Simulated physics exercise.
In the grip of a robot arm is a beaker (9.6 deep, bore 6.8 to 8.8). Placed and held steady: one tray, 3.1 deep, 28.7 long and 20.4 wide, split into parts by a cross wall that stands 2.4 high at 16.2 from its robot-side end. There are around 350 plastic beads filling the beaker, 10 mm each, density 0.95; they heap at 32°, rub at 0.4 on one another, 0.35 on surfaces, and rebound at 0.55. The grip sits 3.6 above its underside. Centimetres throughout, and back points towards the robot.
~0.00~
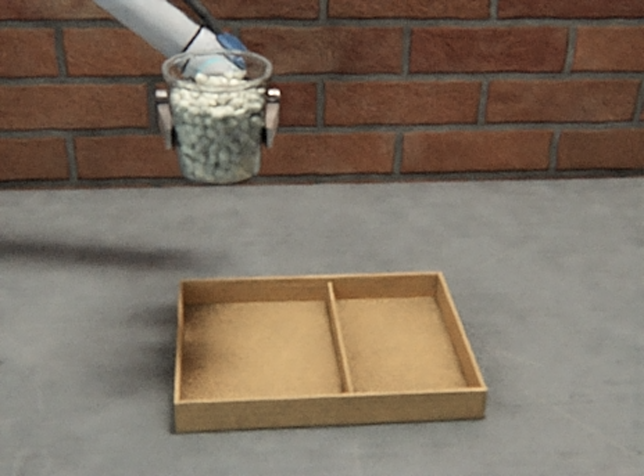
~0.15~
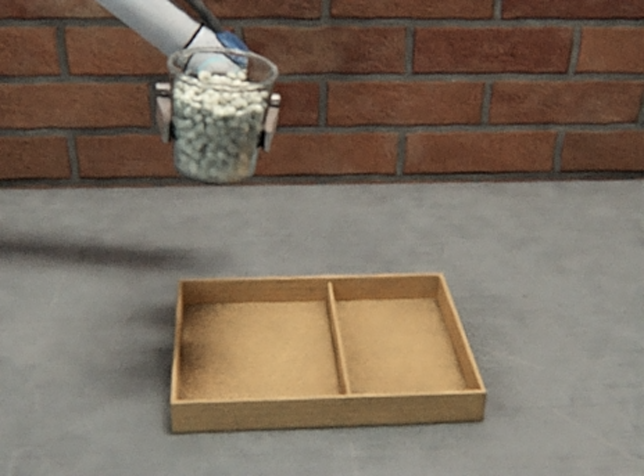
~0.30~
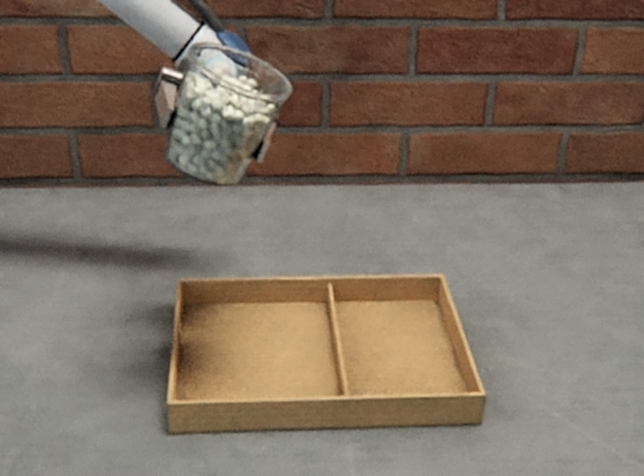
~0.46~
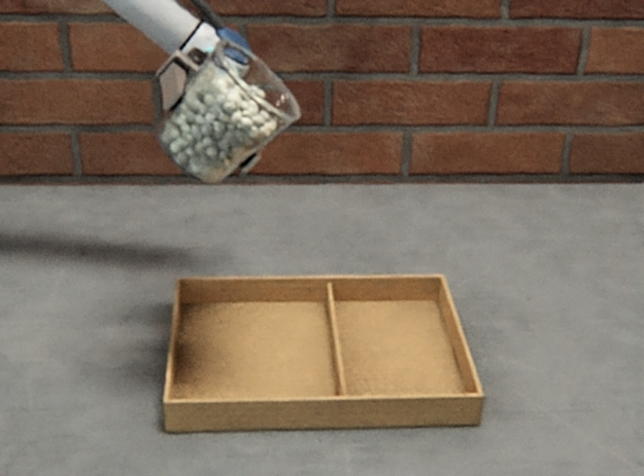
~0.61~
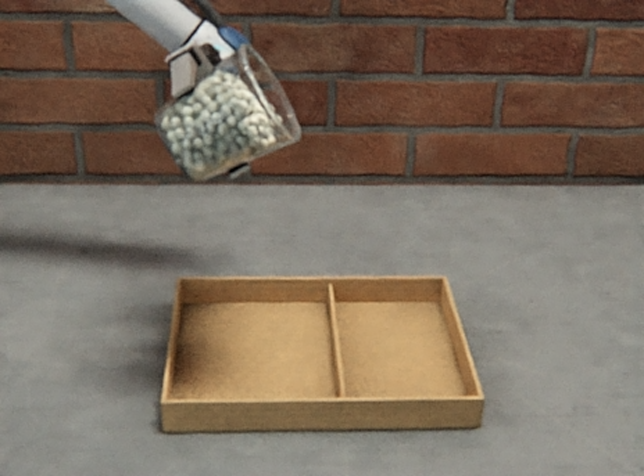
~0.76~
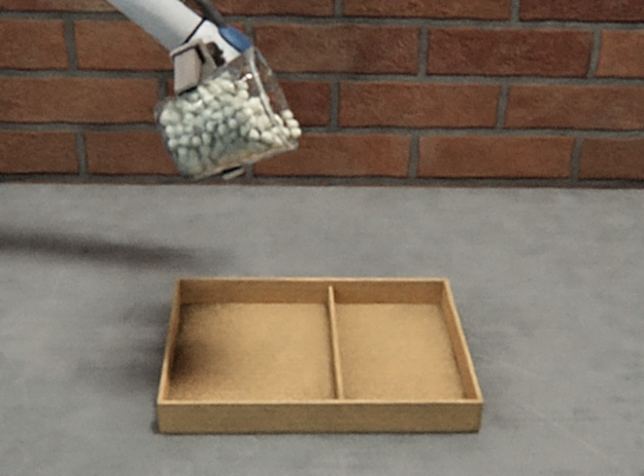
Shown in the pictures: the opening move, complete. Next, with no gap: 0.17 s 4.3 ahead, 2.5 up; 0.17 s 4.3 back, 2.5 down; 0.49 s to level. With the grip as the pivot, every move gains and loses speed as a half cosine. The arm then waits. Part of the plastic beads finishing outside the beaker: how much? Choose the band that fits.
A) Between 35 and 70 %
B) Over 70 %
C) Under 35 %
Under 35 % (C).
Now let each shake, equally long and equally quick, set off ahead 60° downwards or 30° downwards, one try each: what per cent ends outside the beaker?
5 and 10 %.
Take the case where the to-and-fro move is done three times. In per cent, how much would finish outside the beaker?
About 50 per cent, then.
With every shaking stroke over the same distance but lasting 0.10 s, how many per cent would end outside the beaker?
Then roughly 80 percent.
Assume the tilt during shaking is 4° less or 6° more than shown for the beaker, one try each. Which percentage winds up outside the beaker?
First try around 20 %, second around 35 %.
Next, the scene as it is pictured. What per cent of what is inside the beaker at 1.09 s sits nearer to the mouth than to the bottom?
About 50 percent.
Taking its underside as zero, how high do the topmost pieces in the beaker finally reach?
I'd put it at close to 8.5 centimetres.
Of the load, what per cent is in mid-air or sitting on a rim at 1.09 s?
Around 22 percent of the load.
After 1.09 s, tilted 64° forward, highest piece 28 above the table; 274 in the beaker, 1 in the far-side part, 77 in flight or on a rim.
After 1.42 s, tilted 16° forward, highest piece 31 above the table; 258 in the beaker, 51 in the far-side part, 30 in the robot-side part, 4 on the table or floor, 9 in flight or on a rim.
After 1.79 s, level, highest piece 31 above the table; 258 in the beaker, 52 in the far-side part, 34 in the robot-side part, 7 on the table or floor, 1 in flight or on a rim.
After 2.84 s, level, highest piece 31 above the table; 258 in the beaker, 52 in the far-side part, 35 in the robot-side part, 7 on the table or floor.
At rest, 258 in the beaker, 52 in the far-side part, 35 in the robot-side part, 7 on the table or floor. That is 27 % outside the beaker.
